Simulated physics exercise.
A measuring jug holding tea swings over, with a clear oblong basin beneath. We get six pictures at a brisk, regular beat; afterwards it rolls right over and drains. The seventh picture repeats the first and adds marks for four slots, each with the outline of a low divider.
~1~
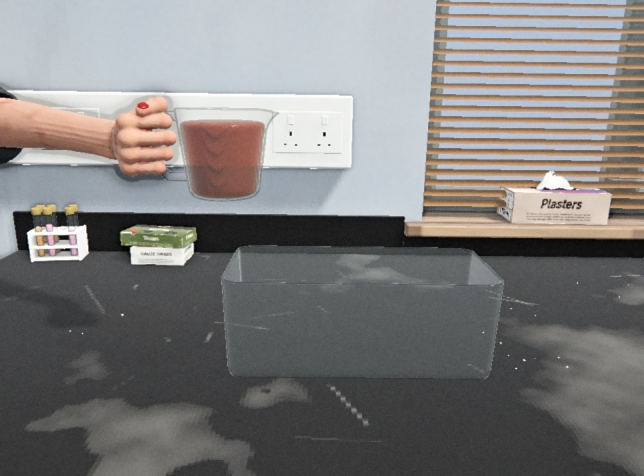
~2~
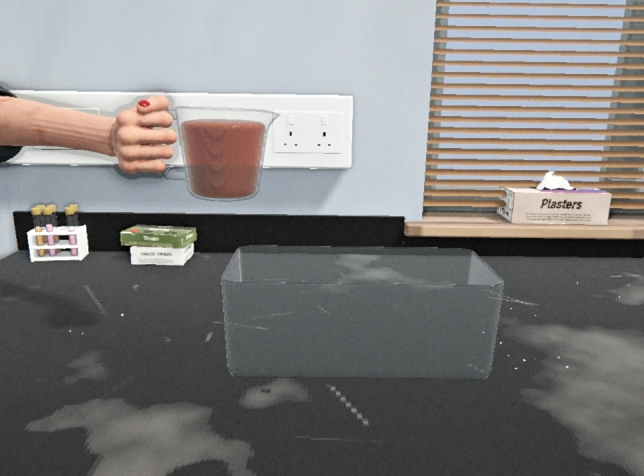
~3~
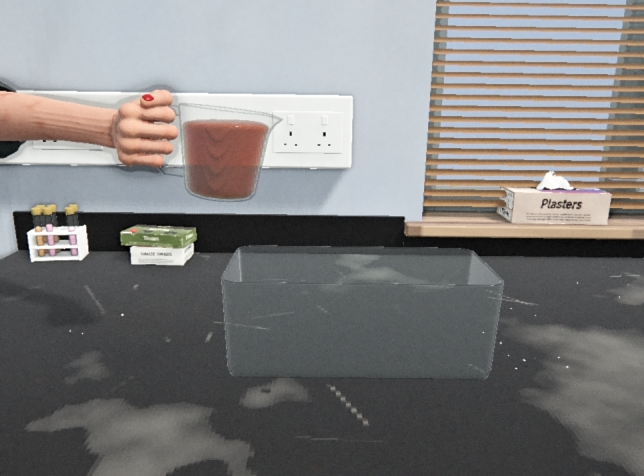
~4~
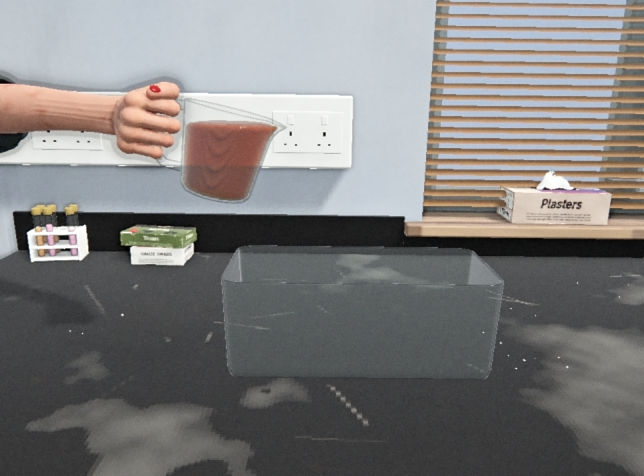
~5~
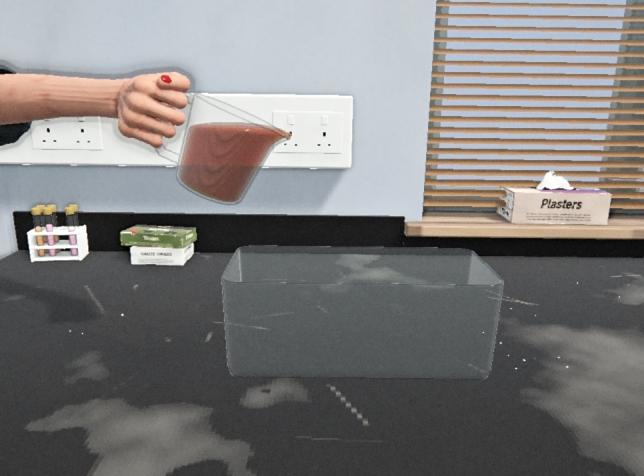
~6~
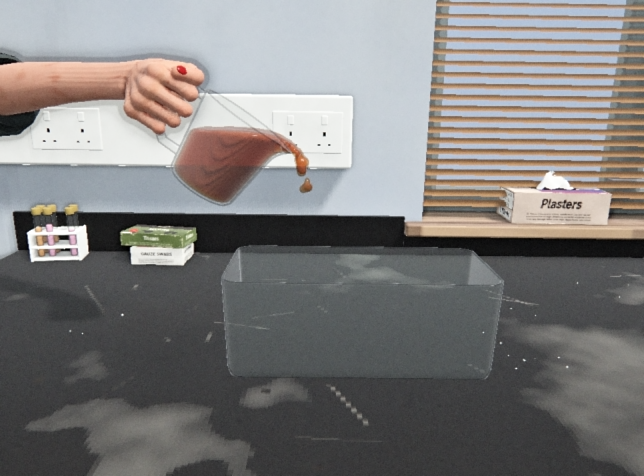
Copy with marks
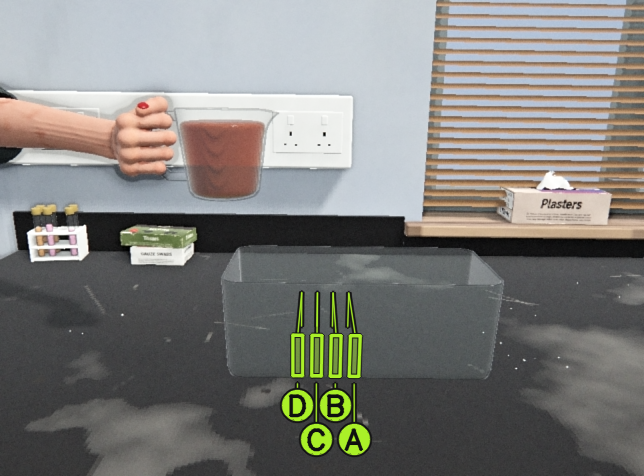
A hand with red nails tilting a clear measuring jug rightward above a clear oblong basin, brown tea starting to trickle over the lip.
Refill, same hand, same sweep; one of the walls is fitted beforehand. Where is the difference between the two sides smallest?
B beats the others.
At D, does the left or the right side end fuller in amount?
The right side.
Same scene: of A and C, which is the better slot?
That would be C.
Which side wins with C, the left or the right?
The right one.
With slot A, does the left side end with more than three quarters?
Yes.
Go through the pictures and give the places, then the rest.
In the first picture, upright, lip at (277, 112); basin from (228, 373) to (489, 376); nothing has left yet.
In the second picture, upright, lip at (279, 114); nothing has left yet.
In the third picture, tipped about 6°, lip at (281, 119); nothing has left yet.
In the fourth picture, tipped about 14°, lip at (285, 127); nothing has left yet.
In the fifth picture, tipped about 23°, lip at (289, 138); tea is over the lip, down to (289, 138).
In the sixth picture, tipped about 35°, lip at (290, 152); tea is over the lip, down to (302, 190).
On the marked copy, A at (354, 383); B at (335, 383); C at (316, 383); D at (297, 383).
If A is chosen, about 87 % ends left of the wall and 10 % right of it.
If B is chosen, about 53 % ends left of the wall and 46 % right of it.
If C is chosen, about 24 % ends left of the wall and 75 % right of it.
If D is chosen, about 11 % ends left of the wall and 88 % right of it.
